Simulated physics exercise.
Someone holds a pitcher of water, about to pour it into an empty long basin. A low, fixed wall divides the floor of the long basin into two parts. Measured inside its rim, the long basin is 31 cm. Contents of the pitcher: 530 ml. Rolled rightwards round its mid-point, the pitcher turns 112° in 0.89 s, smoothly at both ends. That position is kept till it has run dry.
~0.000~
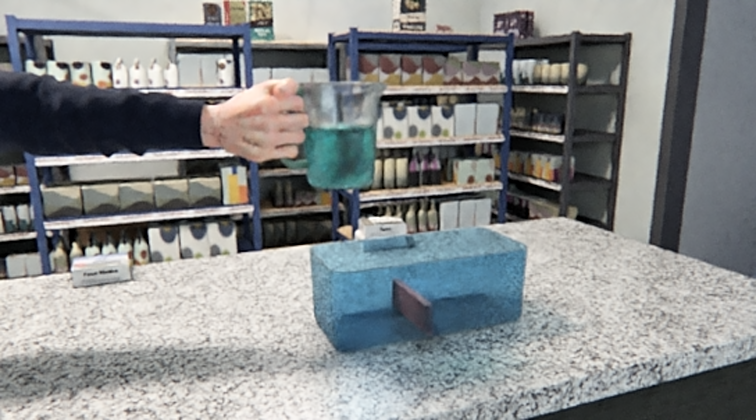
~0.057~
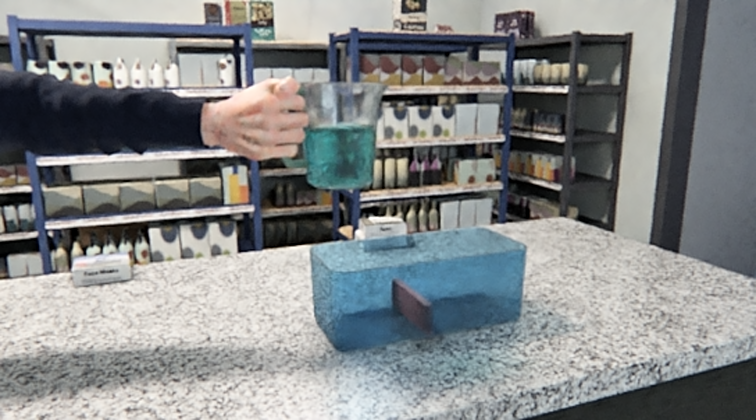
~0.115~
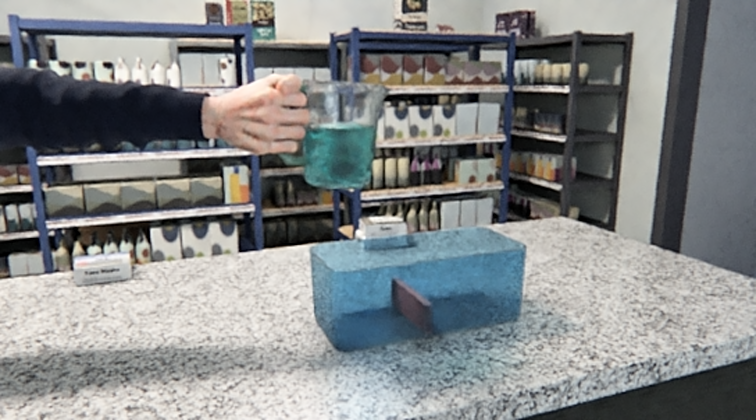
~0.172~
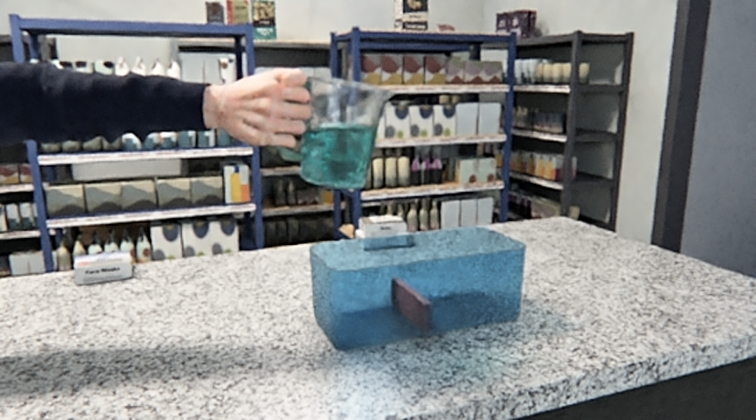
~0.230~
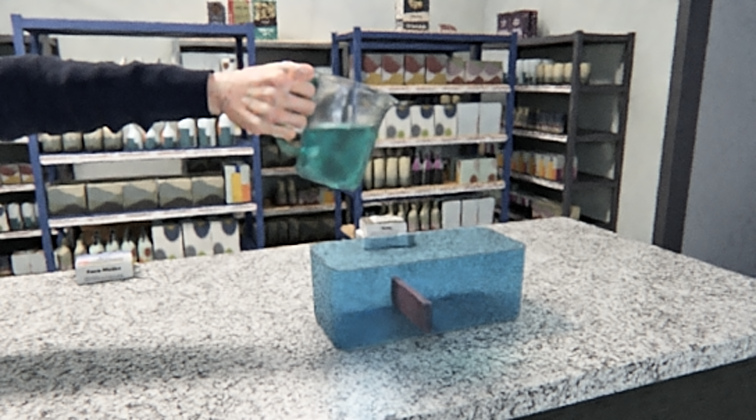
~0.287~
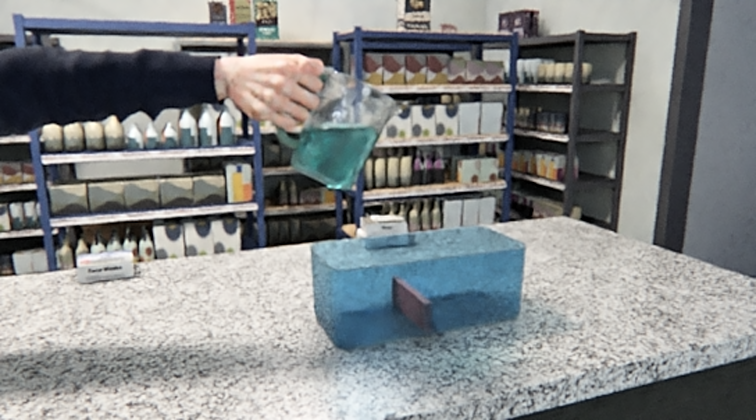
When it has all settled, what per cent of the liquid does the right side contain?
The right side contains about 88 per cent.
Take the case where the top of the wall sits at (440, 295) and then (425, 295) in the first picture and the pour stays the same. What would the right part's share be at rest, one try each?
10 in a hundred, followed by 55 in a hundred.
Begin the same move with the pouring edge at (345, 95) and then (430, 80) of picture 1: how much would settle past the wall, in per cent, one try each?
I'd say 5 percent on the first go, 80 percent on the next.
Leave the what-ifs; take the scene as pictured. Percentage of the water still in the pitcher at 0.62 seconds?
Close to 82 in a hundred.
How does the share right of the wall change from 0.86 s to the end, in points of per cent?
It climbs by roughly 34 per cent.
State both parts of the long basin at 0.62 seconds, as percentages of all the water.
Around 0 percent on the left and 0 on the right.
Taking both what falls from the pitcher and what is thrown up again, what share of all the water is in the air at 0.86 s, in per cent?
It comes to some 26 percent of the total.
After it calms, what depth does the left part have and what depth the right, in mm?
2 mm left, 22 mm right.
Then, 0.62 s in, the tilt is 88° and 83 per cent is still to pour, 0 is left of the wall and 0 right of it.
Then, 0.86 s in, the tilt is 112° and 19 per cent is still to pour, 2 is left of the wall and 54 right of it.
Then, 1.11 s in, the tilt is 112° and 0 per cent is still to pour, 8 is left of the wall and 86 right of it.
Then, 1.39 s in, the tilt is 112° and 0 per cent is still to pour, 9 is left of the wall and 88 right of it.
Finally, 9 per cent lies left of the wall, 88 right of it and 3 outside.
